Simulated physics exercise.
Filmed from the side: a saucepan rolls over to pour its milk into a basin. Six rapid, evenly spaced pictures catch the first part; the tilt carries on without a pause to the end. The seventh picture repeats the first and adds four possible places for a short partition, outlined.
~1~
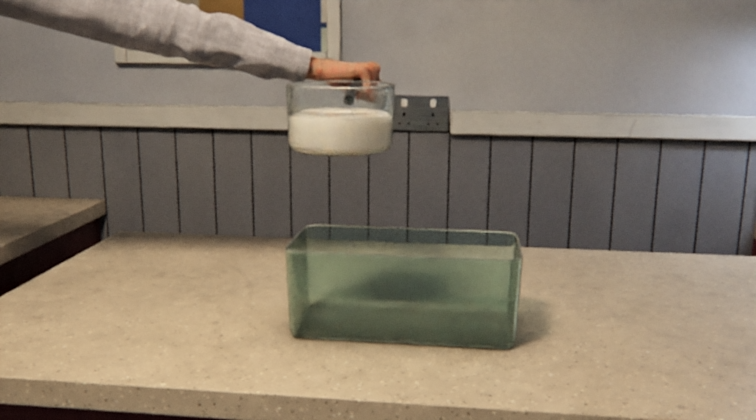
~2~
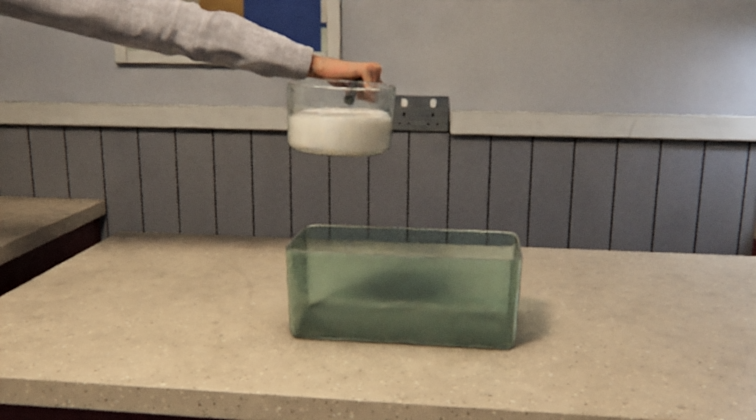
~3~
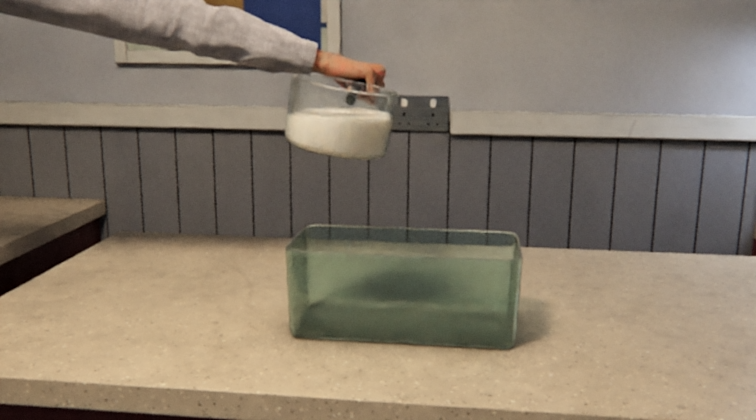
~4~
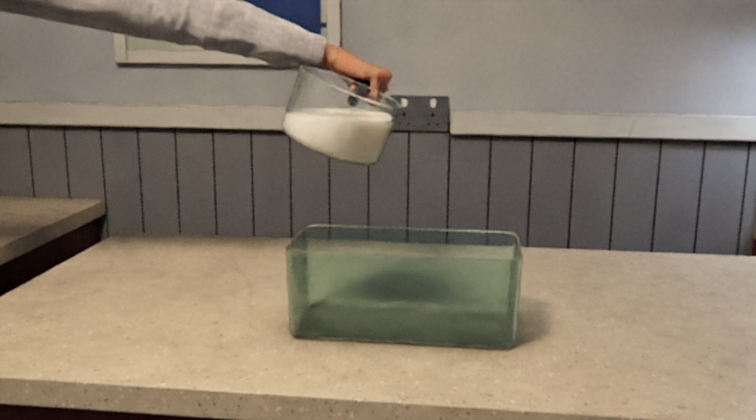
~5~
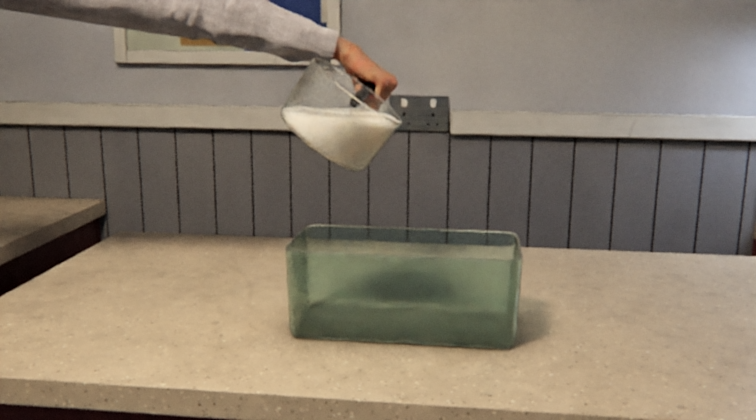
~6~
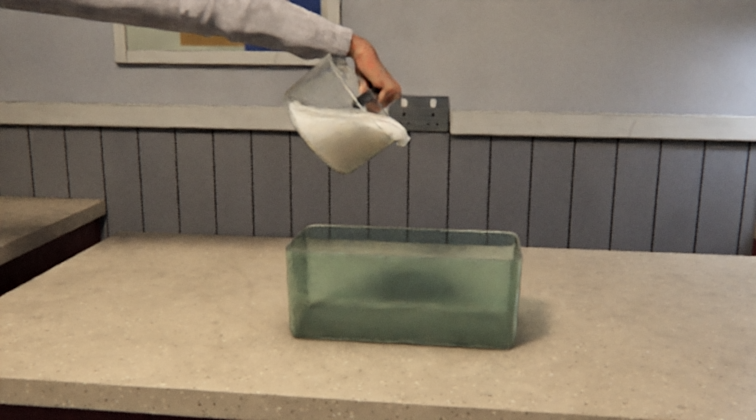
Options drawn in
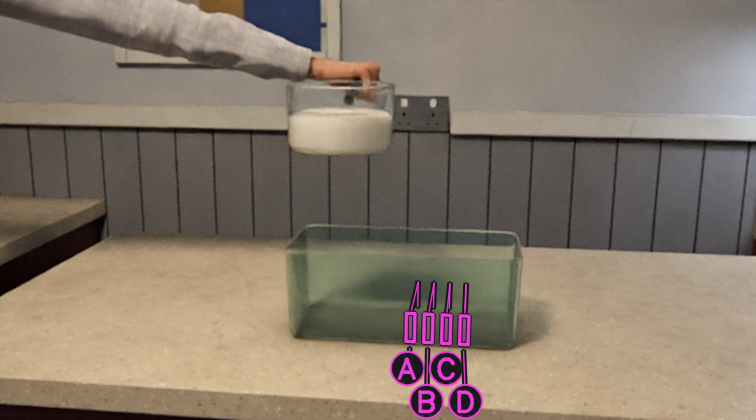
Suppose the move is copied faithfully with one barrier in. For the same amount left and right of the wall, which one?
It is B.
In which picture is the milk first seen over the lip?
Picture 6.
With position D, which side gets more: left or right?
The left one.
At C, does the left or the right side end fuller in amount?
More ends on the left.
On the marked copy, A at (409, 347); B at (427, 348); C at (445, 349); D at (463, 350).
With A, about 15 % ends left of the wall and 84 % right of it.
With B, about 50 % ends left of the wall and 49 % right of it.
With C, about 81 % ends left of the wall and 17 % right of it.
With D, about 93 % ends left of the wall and 5 % right of it.
